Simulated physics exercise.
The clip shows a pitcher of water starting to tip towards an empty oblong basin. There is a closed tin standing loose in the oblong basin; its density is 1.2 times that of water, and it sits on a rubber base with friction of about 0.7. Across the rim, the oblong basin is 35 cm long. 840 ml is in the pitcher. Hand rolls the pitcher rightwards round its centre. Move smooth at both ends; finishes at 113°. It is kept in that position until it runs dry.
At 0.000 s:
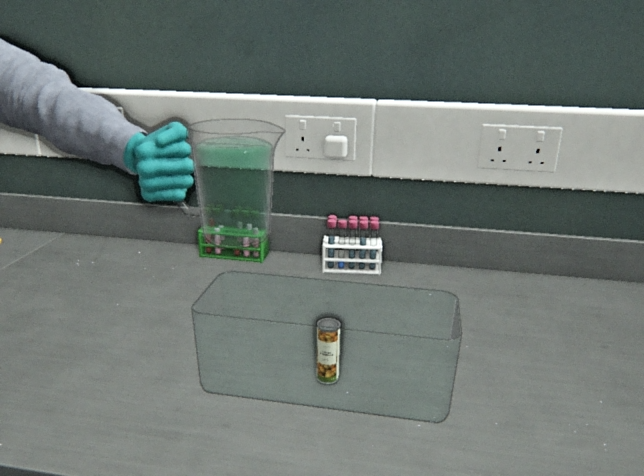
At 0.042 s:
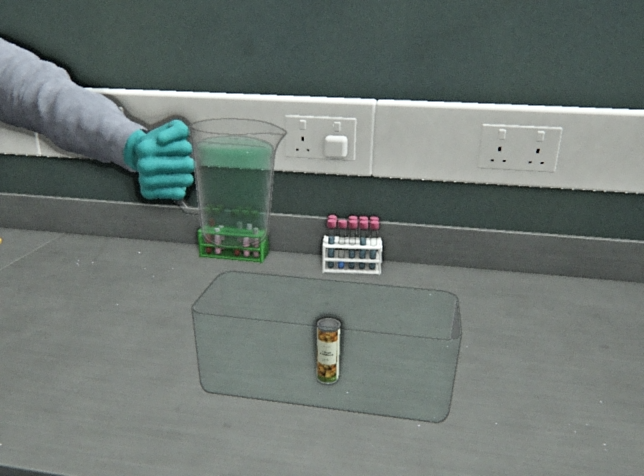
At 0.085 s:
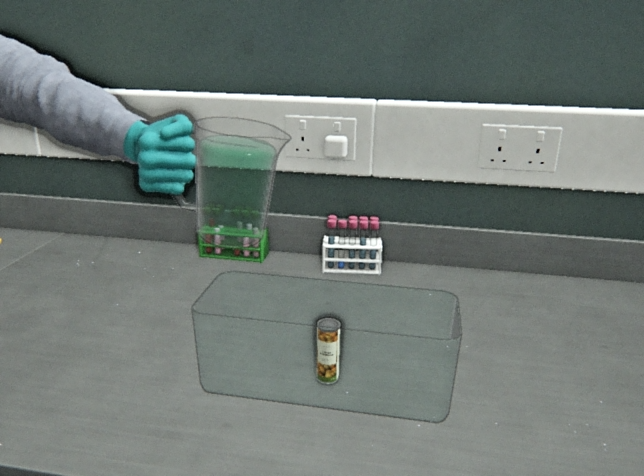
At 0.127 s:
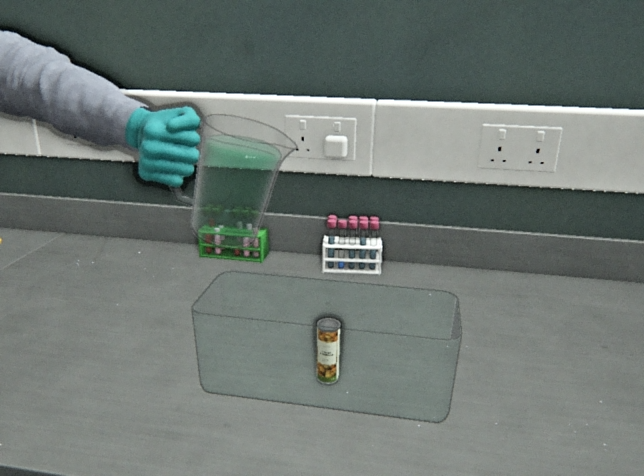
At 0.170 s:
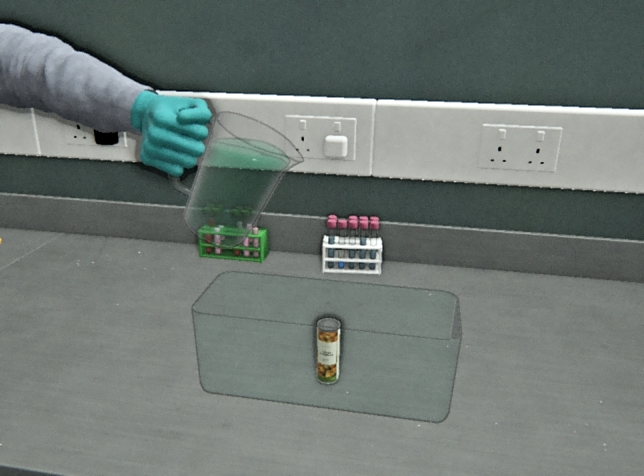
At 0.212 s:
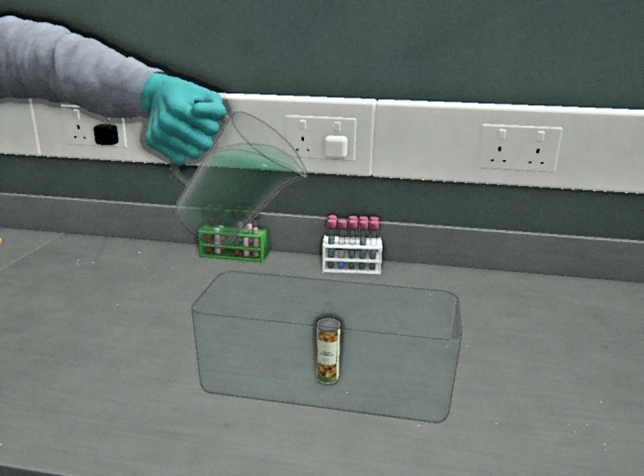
A teal-gloved hand held a clear pitcher of greenish water upright, then smoothly rolled it rightwards into a steep tilt, while a small closed tin stood still in the clear oblong basin in front.
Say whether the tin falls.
Watch, it's going to hold out.
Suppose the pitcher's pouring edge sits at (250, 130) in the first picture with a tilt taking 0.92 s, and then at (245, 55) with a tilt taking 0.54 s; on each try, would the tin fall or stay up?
Trial 1 - tin tips; trial 2 - tin tips.
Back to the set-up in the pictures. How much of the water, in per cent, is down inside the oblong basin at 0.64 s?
It works out near 68 per cent.
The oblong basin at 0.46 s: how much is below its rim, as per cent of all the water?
Fraction in basin: Approx. 18%.
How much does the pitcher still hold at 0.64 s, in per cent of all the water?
Roughly 12 per cent.
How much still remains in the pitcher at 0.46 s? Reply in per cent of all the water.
About 54 per cent.
By 0.46 s the tilt is 107° and 55 per cent is still to pour; the tin stands where it began.
By 0.64 s the tilt is 113° and 13 per cent is still to pour; the tin stands where it began.
By 0.83 s the tilt is 113° and 1 per cent is still to pour; the tin stands where it began.
By 1.04 s the tilt is 113° and 0 per cent is still to pour; the tin stands where it began.
At rest the tin stands where it began.
